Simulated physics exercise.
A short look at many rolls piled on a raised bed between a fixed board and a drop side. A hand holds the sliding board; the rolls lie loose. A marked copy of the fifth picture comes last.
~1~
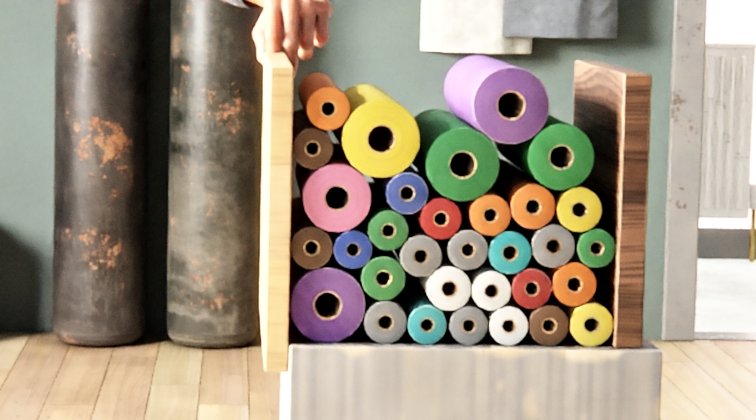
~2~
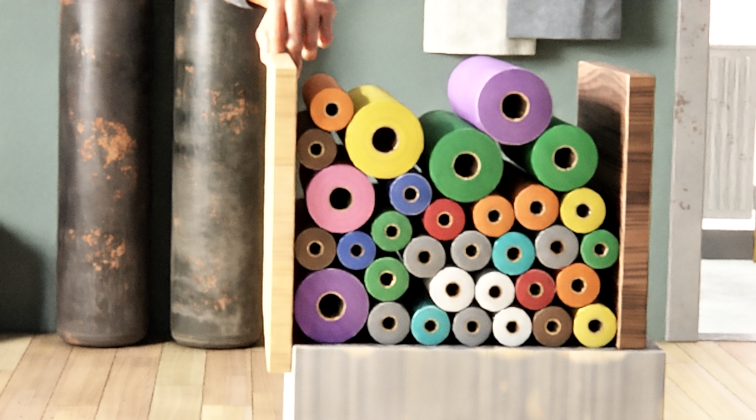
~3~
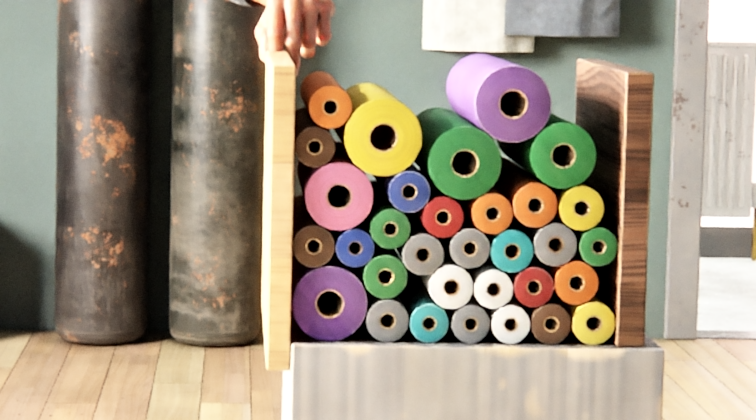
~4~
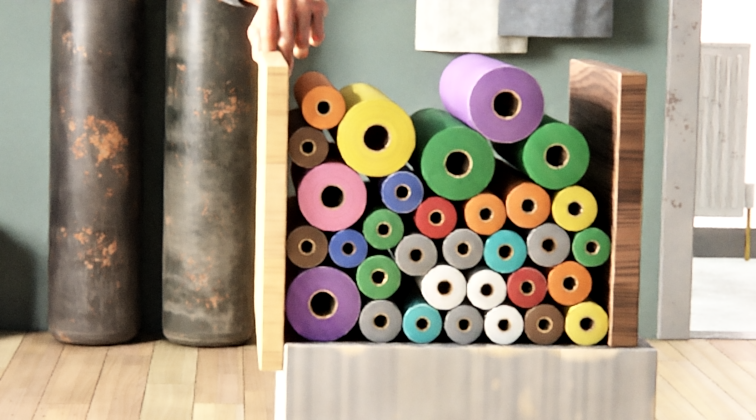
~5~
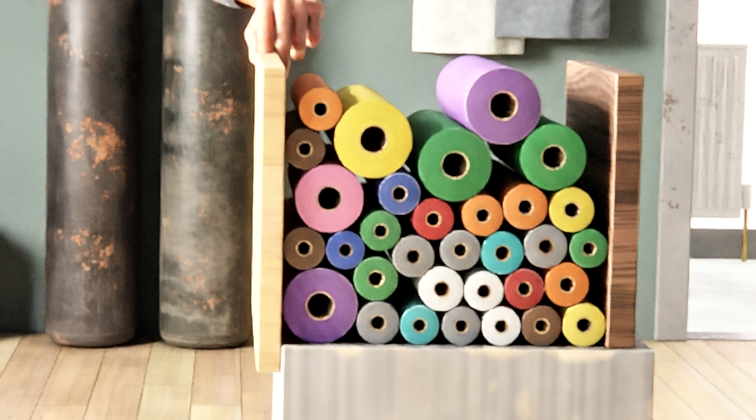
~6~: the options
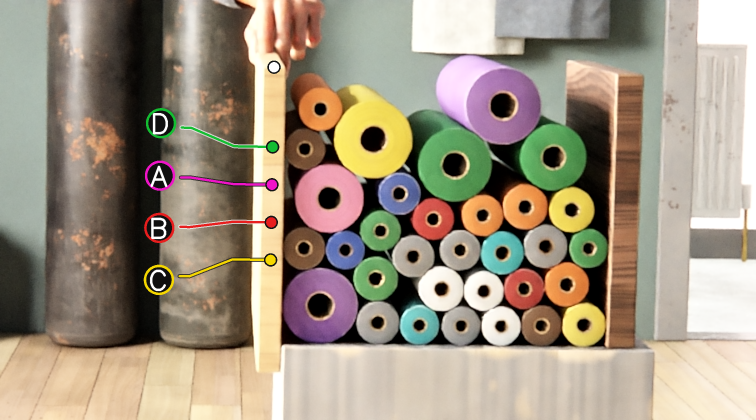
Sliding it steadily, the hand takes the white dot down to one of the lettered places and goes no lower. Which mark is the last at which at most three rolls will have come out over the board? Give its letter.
Lower it to C and no more.
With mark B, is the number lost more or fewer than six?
It loses fewer than six.
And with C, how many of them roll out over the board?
With C, two.
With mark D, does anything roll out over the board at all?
No, at D.
On the marked copy, A at (272, 184); B at (271, 222); C at (271, 260); D at (273, 147); the white dot at (274, 68).
Following C. Soon after the start, top of the board (284, 152).
Later, top of the board (282, 251).
In the end, top of the board (282, 259), two out over the board.
As for the rest, A two out over the board; B two out over the board; D none out over the board.
